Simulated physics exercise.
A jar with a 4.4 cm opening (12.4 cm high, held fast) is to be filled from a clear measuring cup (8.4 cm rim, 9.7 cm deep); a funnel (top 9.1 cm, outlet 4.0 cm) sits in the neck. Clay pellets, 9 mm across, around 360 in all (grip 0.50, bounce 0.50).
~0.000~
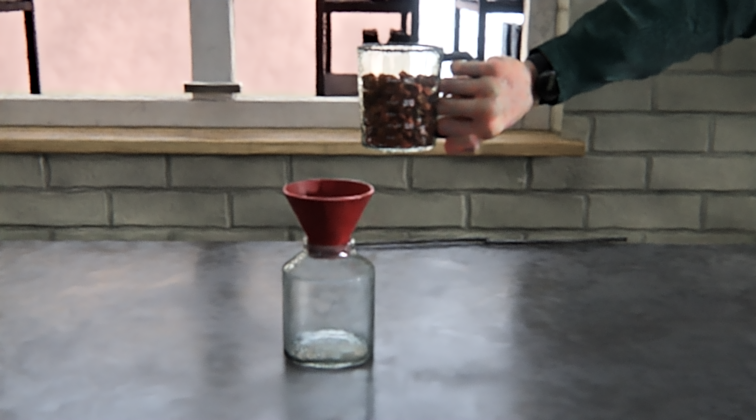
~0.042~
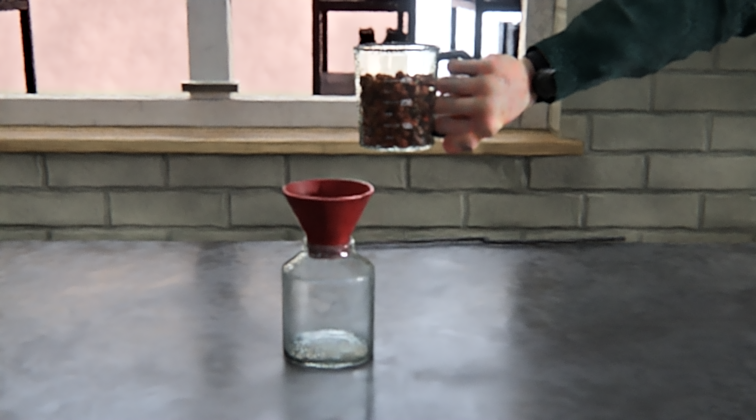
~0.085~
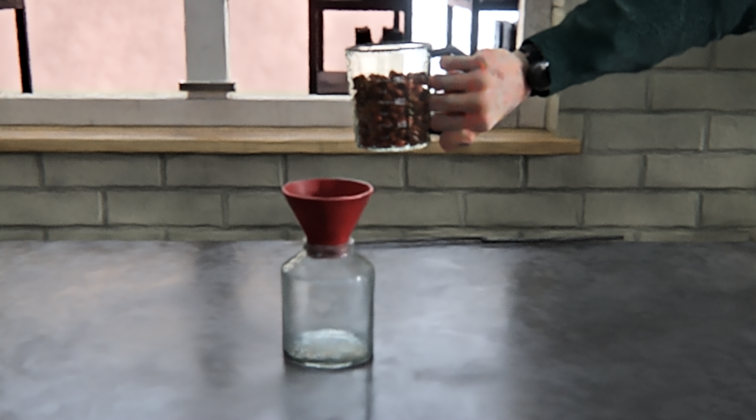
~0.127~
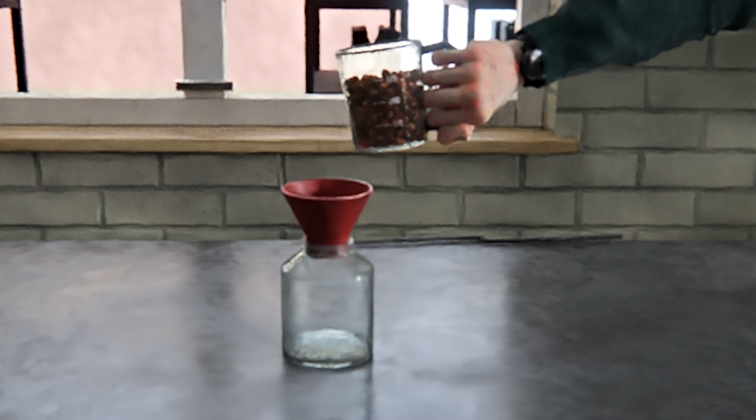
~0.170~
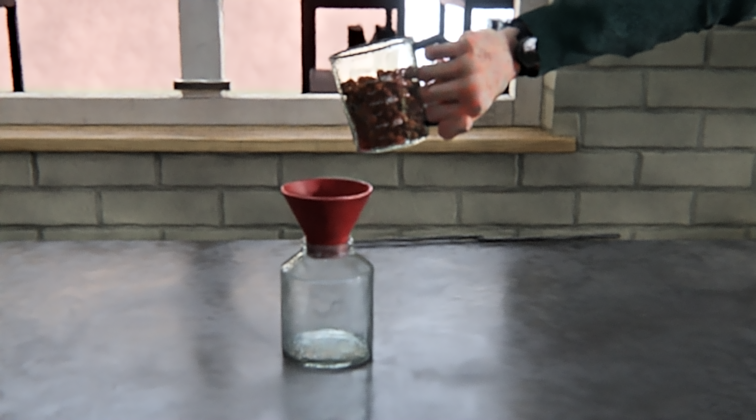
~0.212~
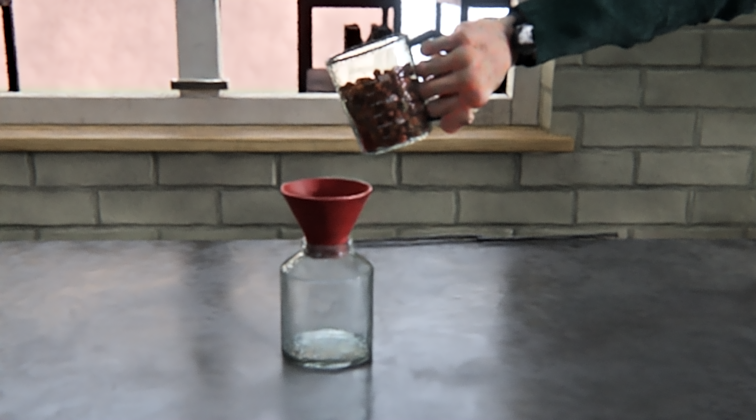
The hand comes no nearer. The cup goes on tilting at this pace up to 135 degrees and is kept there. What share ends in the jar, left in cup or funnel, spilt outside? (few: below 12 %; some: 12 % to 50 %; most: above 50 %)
Jar most, still above few, spilt few.
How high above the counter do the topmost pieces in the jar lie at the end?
About 5.5 cm.
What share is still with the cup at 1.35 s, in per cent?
Some 0 per cent of the load.
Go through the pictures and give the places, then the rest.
The first frame shows cup at (399, 96), tilt 0 degrees, lip at (358, 47), moved 0.0 cm; middle of the pieces at (399, 104); jar at (329, 296).
The second frame shows cup at (397, 96), tilt 1 degrees, lip at (355, 48), moved 0.2 cm; middle of the pieces at (397, 104).
The third frame shows cup at (391, 96), tilt 4 degrees, lip at (346, 49), moved 0.8 cm; middle of the pieces at (391, 104).
The fourth frame shows cup at (385, 95), tilt 8 degrees, lip at (337, 53), moved 1.4 cm; middle of the pieces at (386, 103).
The fifth frame shows cup at (382, 95), tilt 14 degrees, lip at (330, 57), moved 1.6 cm; middle of the pieces at (384, 103).
The sixth frame shows cup at (382, 95), tilt 19 degrees, lip at (326, 62), moved 1.6 cm; middle of the pieces at (384, 102); jar at (327, 296). The cup's pace is about 125 degrees a second.
After 0.66 s, tilt 75 degrees; the cup holds 100 %, the jar 0 %.
After 0.95 s, tilt 111 degrees; the cup holds 90 %, the jar 0 %.
After 1.35 s, tilt 135 degrees; the cup holds 0 %, the jar 55 %.
In the end, at 2.3 s, jar 100 %, still above 0 %, spilt 0 %.
